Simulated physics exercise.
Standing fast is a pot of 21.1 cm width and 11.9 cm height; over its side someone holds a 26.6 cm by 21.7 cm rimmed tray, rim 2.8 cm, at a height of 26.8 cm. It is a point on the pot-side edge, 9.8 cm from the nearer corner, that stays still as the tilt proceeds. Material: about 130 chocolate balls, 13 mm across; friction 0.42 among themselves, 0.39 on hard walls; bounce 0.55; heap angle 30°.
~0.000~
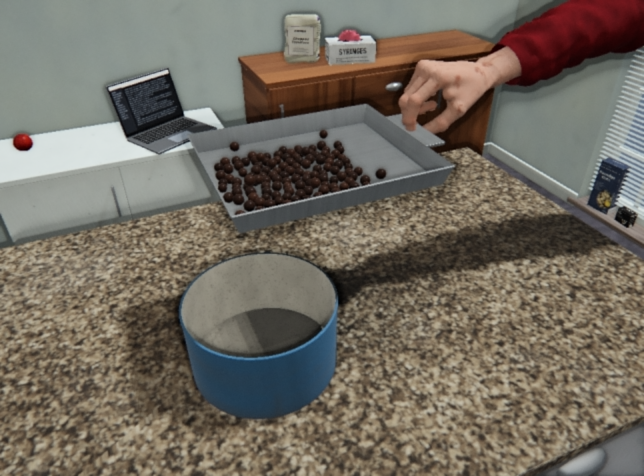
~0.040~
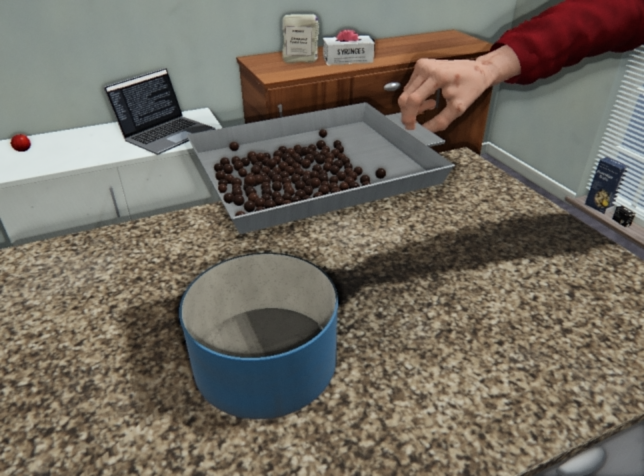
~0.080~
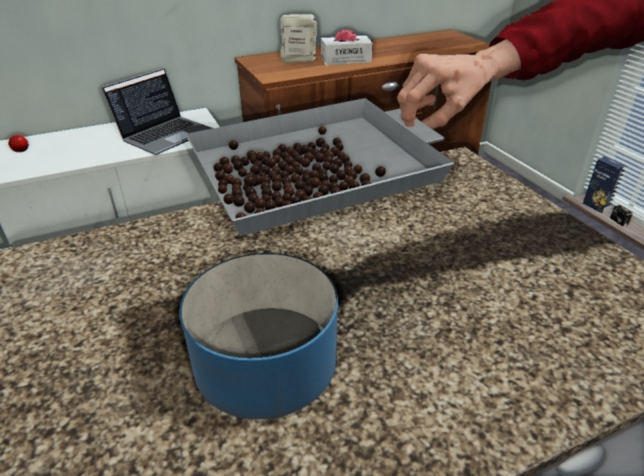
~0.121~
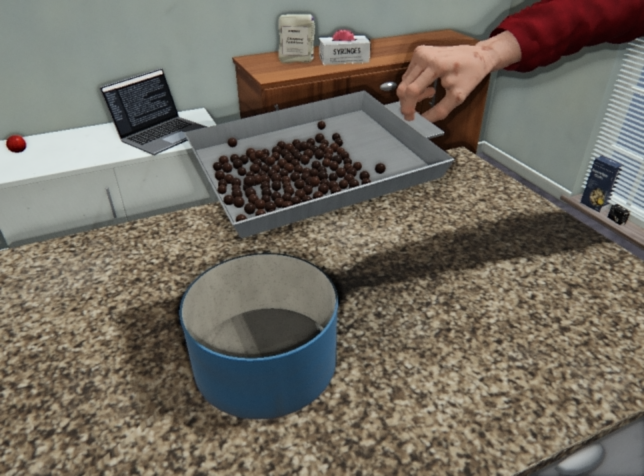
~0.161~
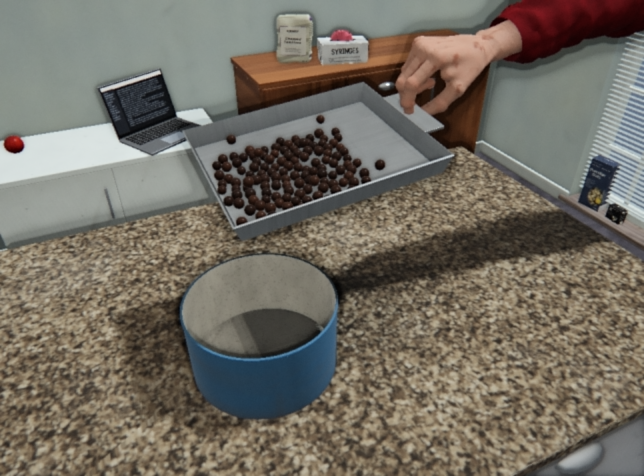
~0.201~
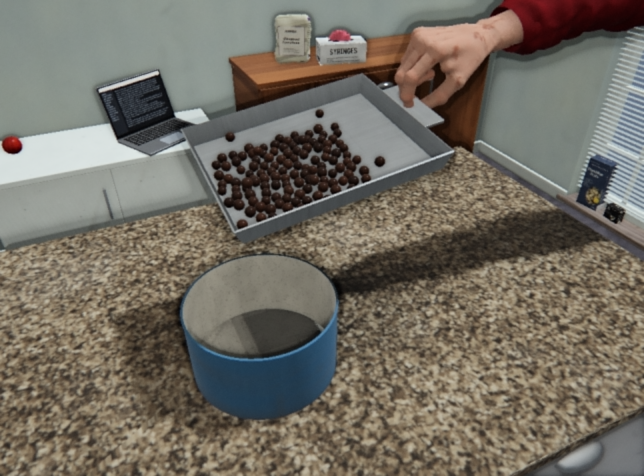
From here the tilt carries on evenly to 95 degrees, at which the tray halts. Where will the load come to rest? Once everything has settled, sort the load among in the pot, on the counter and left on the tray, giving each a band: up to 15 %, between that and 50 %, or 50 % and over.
Pot: 50 % and over; counter: Up to 15 %; tray: Up to 15 %.
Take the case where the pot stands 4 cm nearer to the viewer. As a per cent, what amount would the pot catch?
Share in pot: Approx. 100 %.
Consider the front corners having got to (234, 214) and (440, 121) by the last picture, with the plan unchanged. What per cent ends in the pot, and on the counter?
Pot 10 % / counter 90 %.
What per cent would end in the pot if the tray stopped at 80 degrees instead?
You'd end up with some 90 % in the pot.
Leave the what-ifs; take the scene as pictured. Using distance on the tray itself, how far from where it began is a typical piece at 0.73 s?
Displacement on the tray: About 2 cm.
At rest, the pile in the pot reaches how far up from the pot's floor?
About 3.0 centimetres.
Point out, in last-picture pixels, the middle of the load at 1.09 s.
The middle of the load should be at about (259, 214) by then.
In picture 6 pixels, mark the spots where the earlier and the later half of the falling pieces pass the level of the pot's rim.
Roughly (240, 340) to begin with, later roughly (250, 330).
After 0.73 s, tilt 50 degrees; the tray holds 100 %, the pot 0 %.
Then, at 1.09 s, tilt 77 degrees; the tray holds 95 %, the pot 0 %.
After 1.54 s, tilt 95 degrees; the tray holds 0 %, the pot 95 %.
By 2.4 s all is still; pot 100 %, counter 0 %, tray 0 %.
